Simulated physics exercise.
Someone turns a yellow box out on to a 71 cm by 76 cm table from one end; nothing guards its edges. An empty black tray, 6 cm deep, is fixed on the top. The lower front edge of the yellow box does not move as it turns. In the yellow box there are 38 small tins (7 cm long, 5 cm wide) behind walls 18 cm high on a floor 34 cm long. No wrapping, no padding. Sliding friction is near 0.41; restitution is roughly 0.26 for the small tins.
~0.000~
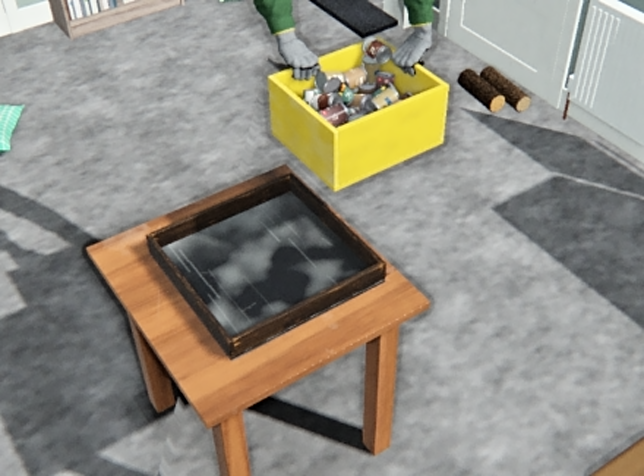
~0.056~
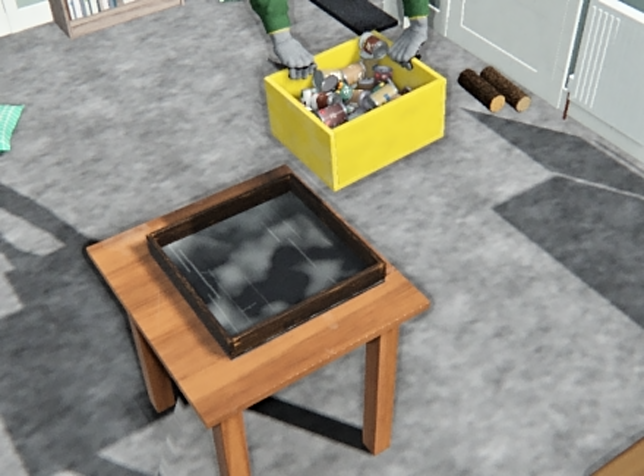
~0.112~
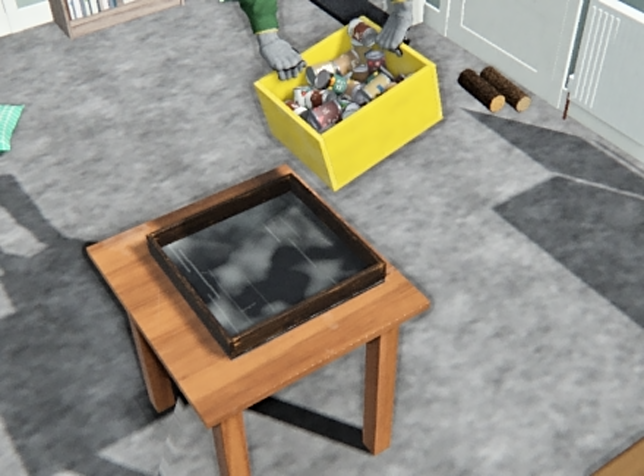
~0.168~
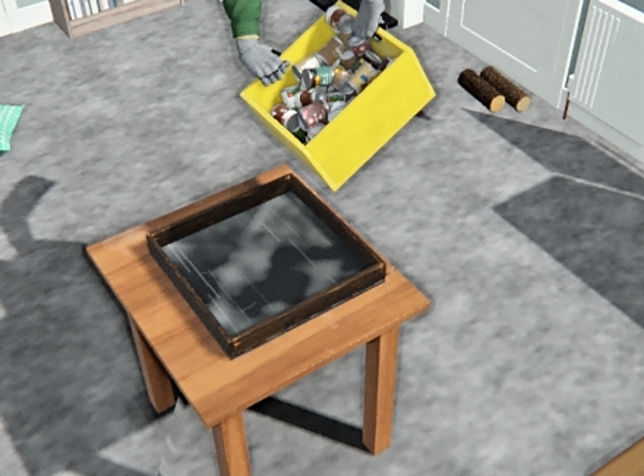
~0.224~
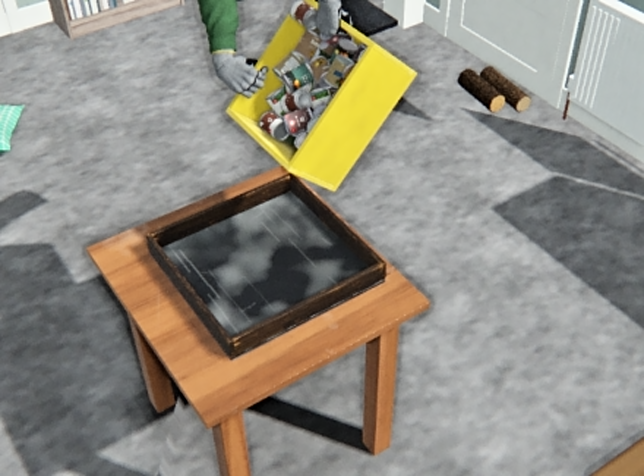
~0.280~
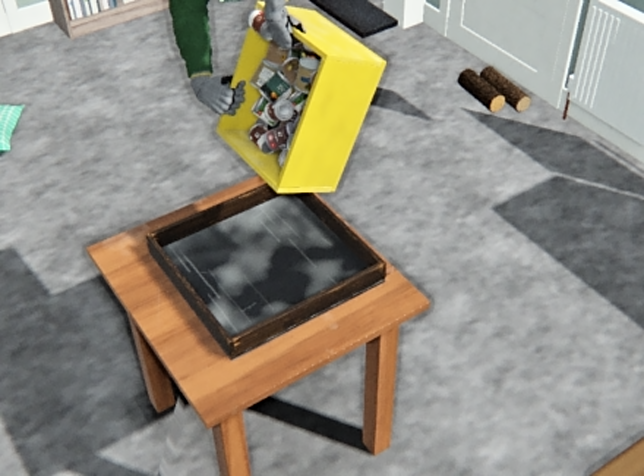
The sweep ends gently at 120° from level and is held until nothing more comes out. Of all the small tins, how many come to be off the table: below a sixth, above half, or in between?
Over half of the small tins end off the table.
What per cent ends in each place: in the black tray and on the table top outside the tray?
About 30 and 5 per cent.
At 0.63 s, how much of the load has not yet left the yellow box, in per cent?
About 10 per cent.
After 0.63 s, tilt 120°; 4 still in the yellow box, 5 in the black tray, 18 on the table top outside the tray and 11 in the air.
After 1.07 s, tilt 120°; 12 in the black tray, 2 on the table top outside the tray and 24 over the left end of the table.
After 1.69 s, tilt 120°; 12 in the black tray, 1 on the table top outside the tray and 25 over the left end of the table.
Final count (at 2.48 s), 12 in the black tray, 1 on the table top outside the tray and 25 over the left end of the table. Asked share, 25 of 38, 66 per cent.
